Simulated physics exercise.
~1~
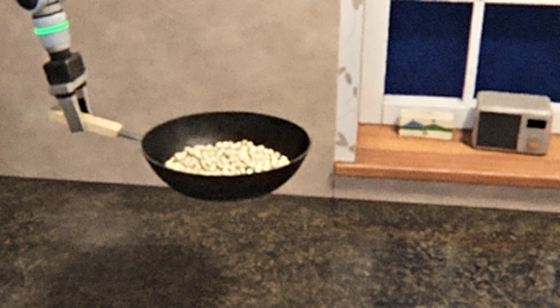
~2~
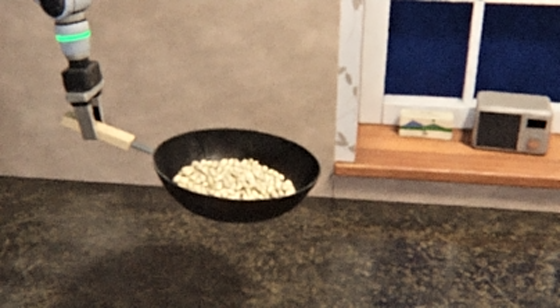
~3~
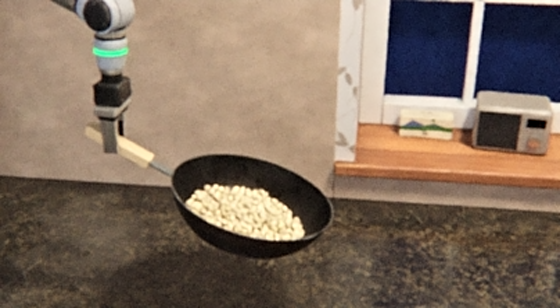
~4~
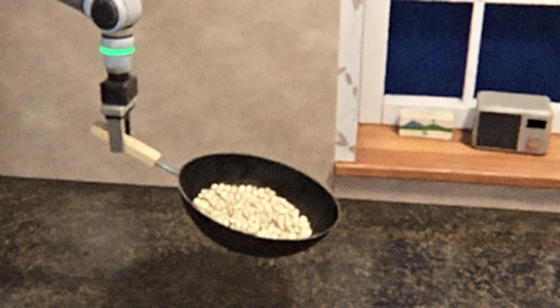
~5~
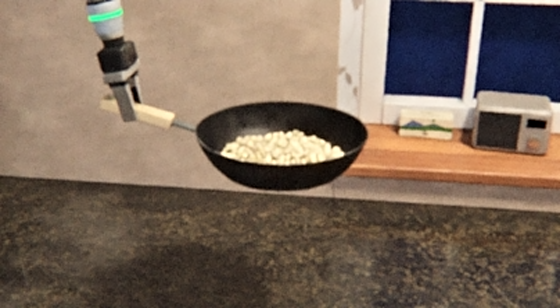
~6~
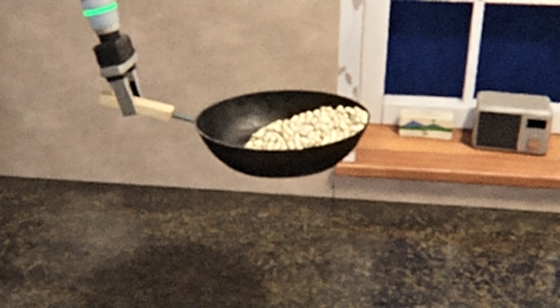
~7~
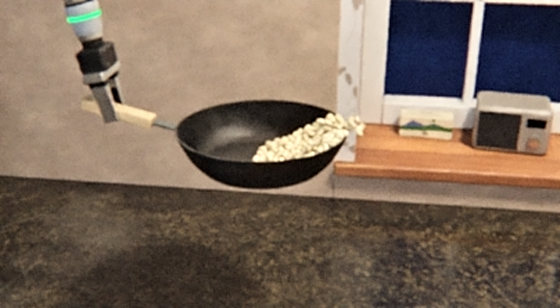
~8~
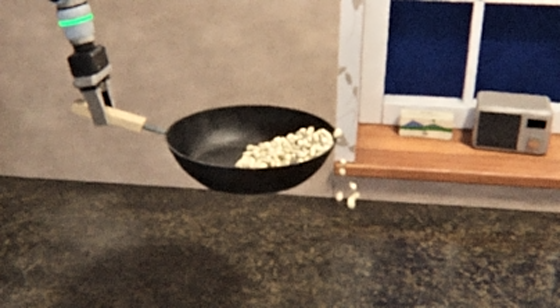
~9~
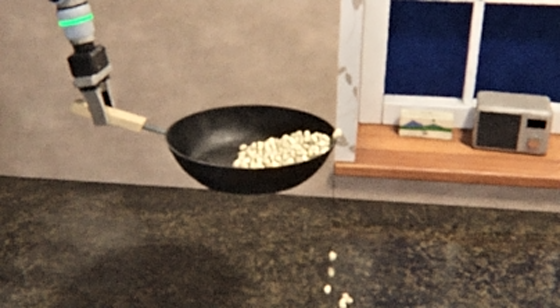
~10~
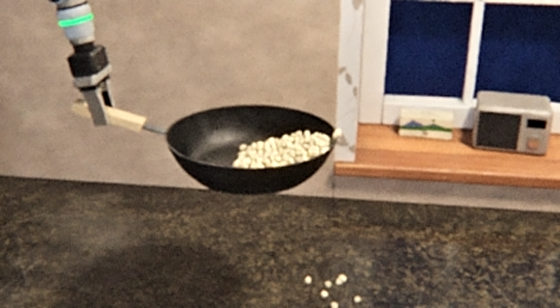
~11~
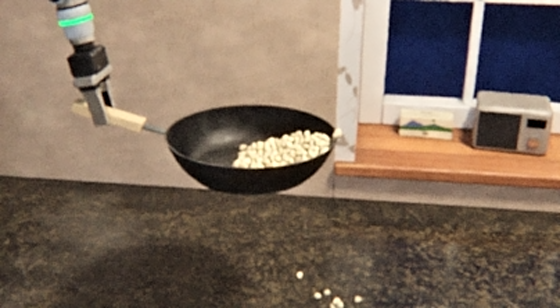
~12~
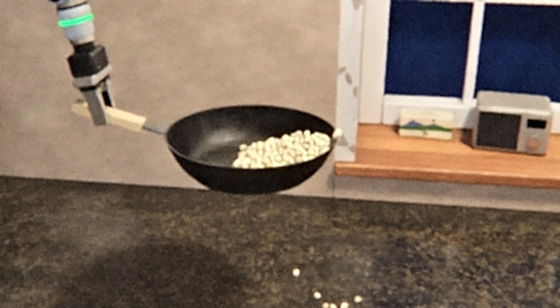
A robot arm swings a black frying pan of beans, spilling a few over its edge.
